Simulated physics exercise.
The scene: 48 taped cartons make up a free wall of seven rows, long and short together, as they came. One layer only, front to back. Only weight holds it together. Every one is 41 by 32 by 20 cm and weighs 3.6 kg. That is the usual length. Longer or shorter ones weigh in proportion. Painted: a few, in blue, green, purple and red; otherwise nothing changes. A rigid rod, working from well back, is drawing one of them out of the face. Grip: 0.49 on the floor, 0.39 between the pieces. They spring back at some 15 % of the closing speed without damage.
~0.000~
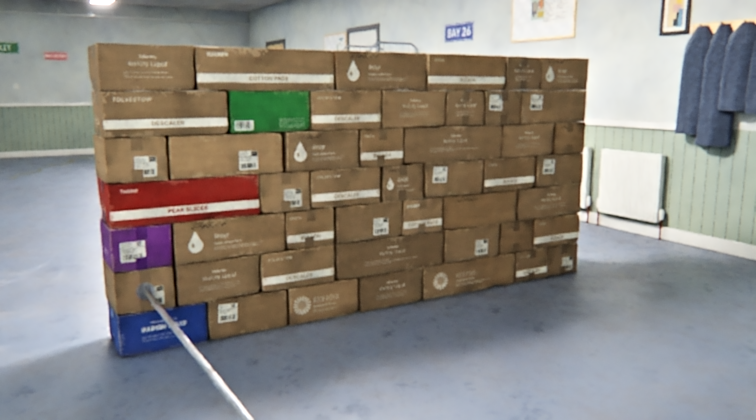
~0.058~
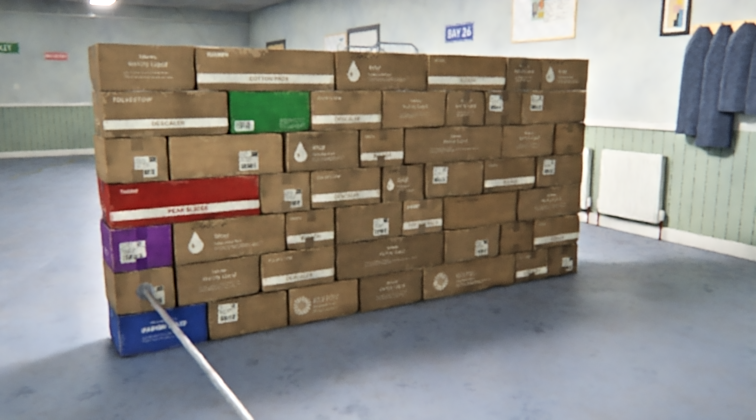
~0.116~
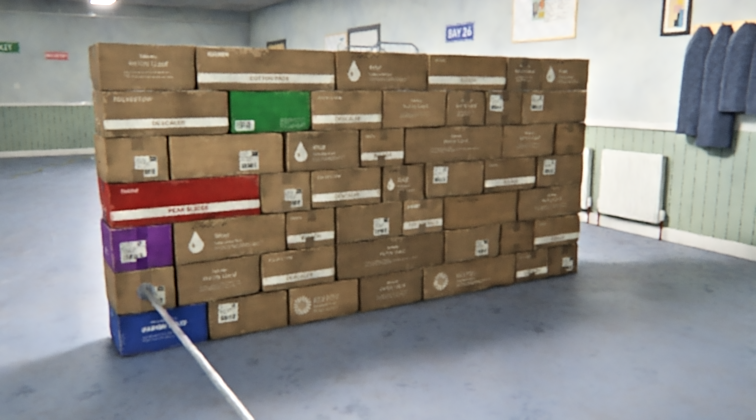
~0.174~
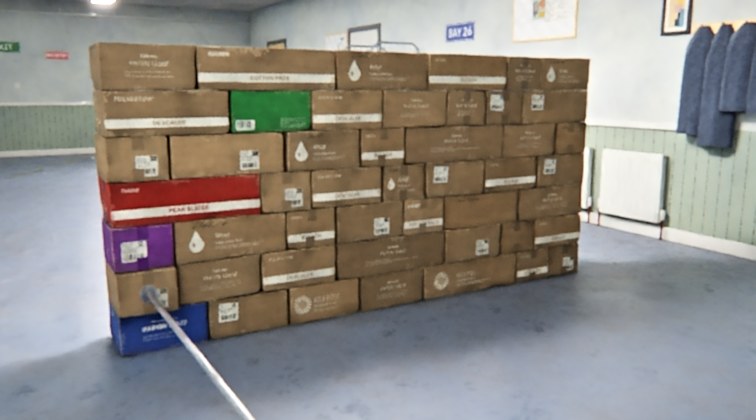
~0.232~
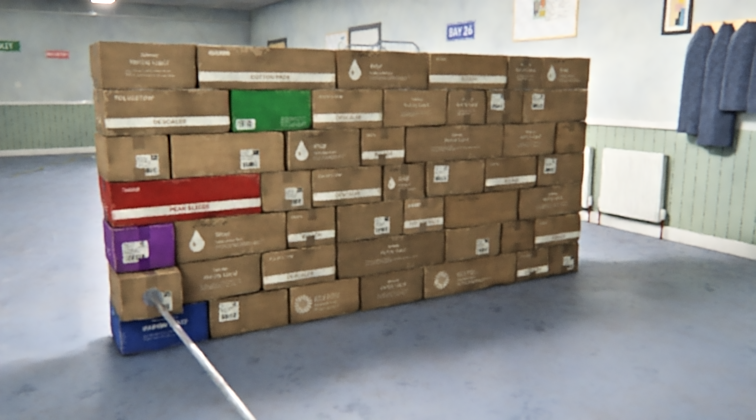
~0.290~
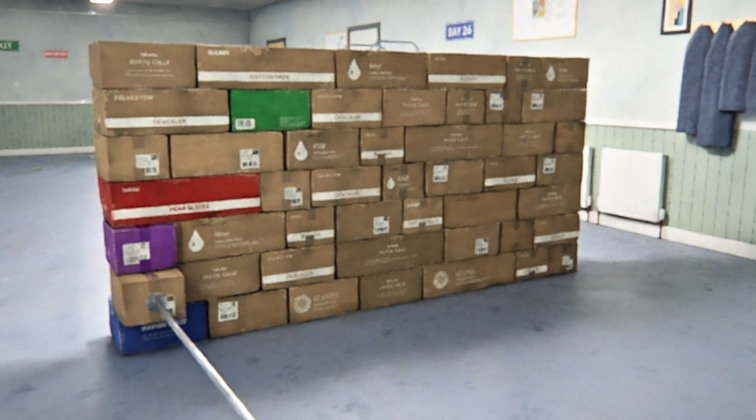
In the video, a rod draws a brown carton near the lower left of a stacked wall gradually outward, between a purple carton and a blue one; the purple carton then shifts slightly outward too, while the rest stay put.
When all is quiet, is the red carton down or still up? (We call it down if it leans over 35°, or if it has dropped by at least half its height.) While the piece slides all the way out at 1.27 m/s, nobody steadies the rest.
Red carton: Keeps its height.
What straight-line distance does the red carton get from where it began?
Around 0 cm, start to finish.
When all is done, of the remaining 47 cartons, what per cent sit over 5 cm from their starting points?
It works out to 0 percent.
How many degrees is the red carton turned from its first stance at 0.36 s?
It's at some 0 degrees.
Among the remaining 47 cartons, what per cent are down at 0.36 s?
It's 0 percent at that point.
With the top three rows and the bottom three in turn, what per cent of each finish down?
That's 0% up top and 0% at the bottom.
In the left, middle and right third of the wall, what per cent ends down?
Left 10 %, middle 0 %, right 0 %.
After 0.36 s, none of the 47 other cartons down, 2 disturbed; red carton unmoved; purple carton 13 cm from its place.
After 0.52 s, 1 of the 47 other cartons down; red carton unmoved; purple carton 40° from how it stood.
After 0.74 s, 1 of the 47 other cartons down; red carton unmoved; purple carton on its side.
In the end (1.5 s), 1 of the 47 other cartons down; red carton unmoved; purple carton on its side; green carton unmoved. From the last view, middles, red carton near (181, 195), purple carton near (158, 339).
